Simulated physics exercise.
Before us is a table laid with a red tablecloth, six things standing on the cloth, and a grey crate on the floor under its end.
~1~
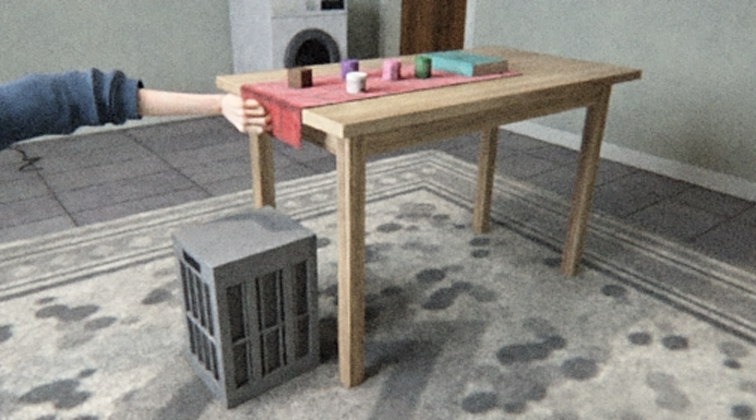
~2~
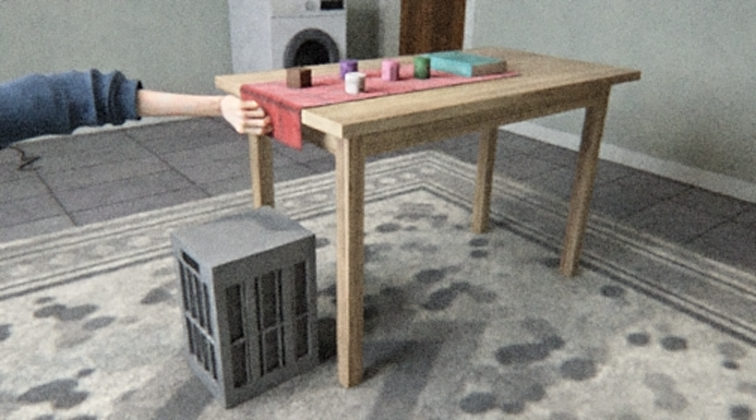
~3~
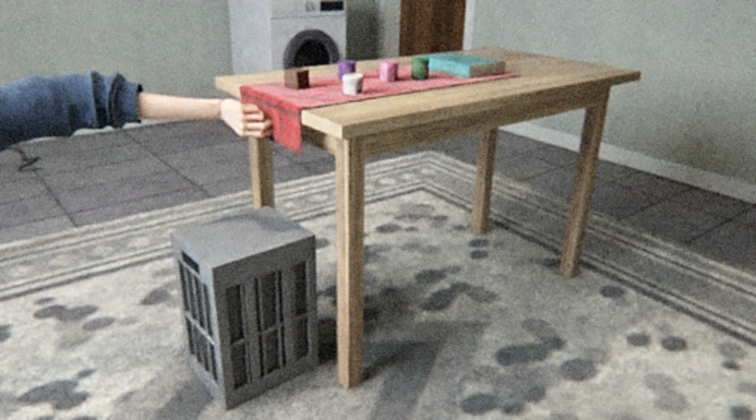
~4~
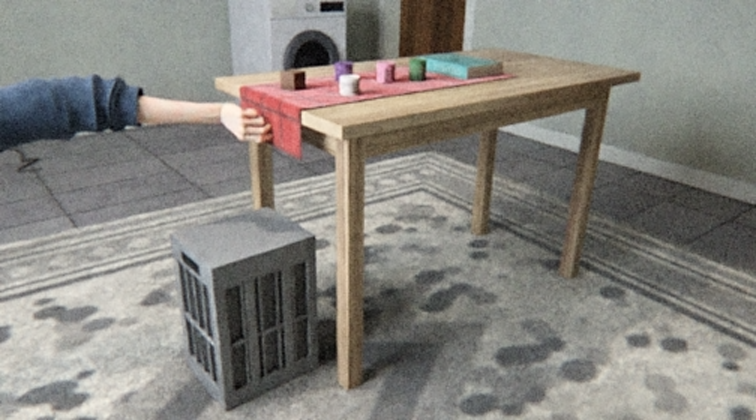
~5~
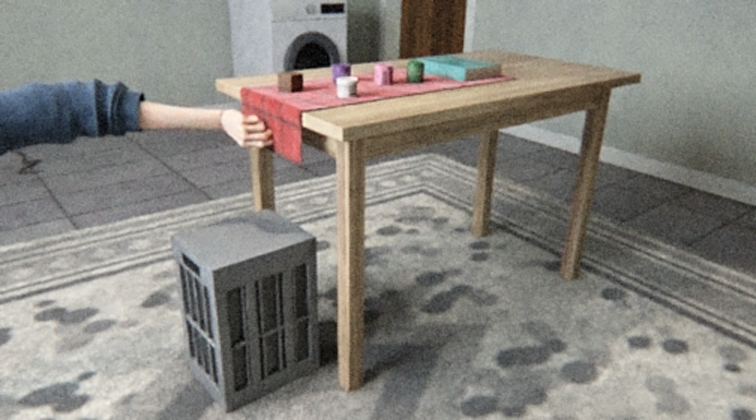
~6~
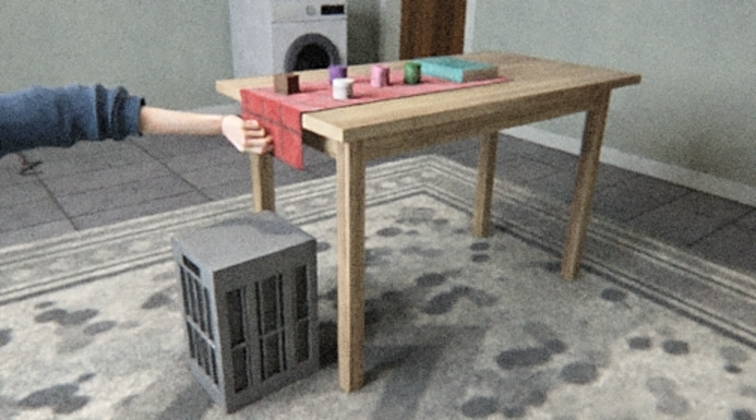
A hand reaching in from the left grips the hanging end of a red cloth on a wooden table and draws it slowly downward. The brown cube, the white, purple, pink and green pots and the teal item shift slightly left with the cloth, while the grey crate below stays still.
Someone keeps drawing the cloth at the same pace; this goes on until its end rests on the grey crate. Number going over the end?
Two items leave the top.
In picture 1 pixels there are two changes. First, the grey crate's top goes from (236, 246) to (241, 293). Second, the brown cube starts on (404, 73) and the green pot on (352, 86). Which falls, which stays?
As for the brown cube, it stays in place; as for the green pot, it leaves the top.
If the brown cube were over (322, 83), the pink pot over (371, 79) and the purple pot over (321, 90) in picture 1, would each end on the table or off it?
The brown cube is off the top, the pink pot is still on top, the purple pot is off the top.
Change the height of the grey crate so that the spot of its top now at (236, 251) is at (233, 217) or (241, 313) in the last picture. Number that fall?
In that case 1 and 4.
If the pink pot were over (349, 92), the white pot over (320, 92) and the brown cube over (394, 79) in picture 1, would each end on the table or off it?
First the pink pot: It ends off the top. Next the white pot: It ends off the top. Last the brown cube: It is still up there.
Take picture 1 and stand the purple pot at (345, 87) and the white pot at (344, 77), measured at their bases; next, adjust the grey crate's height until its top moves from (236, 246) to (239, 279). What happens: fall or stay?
As for the purple pot, it leaves the top; as for the white pot, it leaves the top.
A little later, hem near (272, 211); brown cube gone.
Next, hem on the crate; brown cube and white pot gone.
When it is over, hem on the crate; brown cube and white pot gone. The count of fallen things is two.
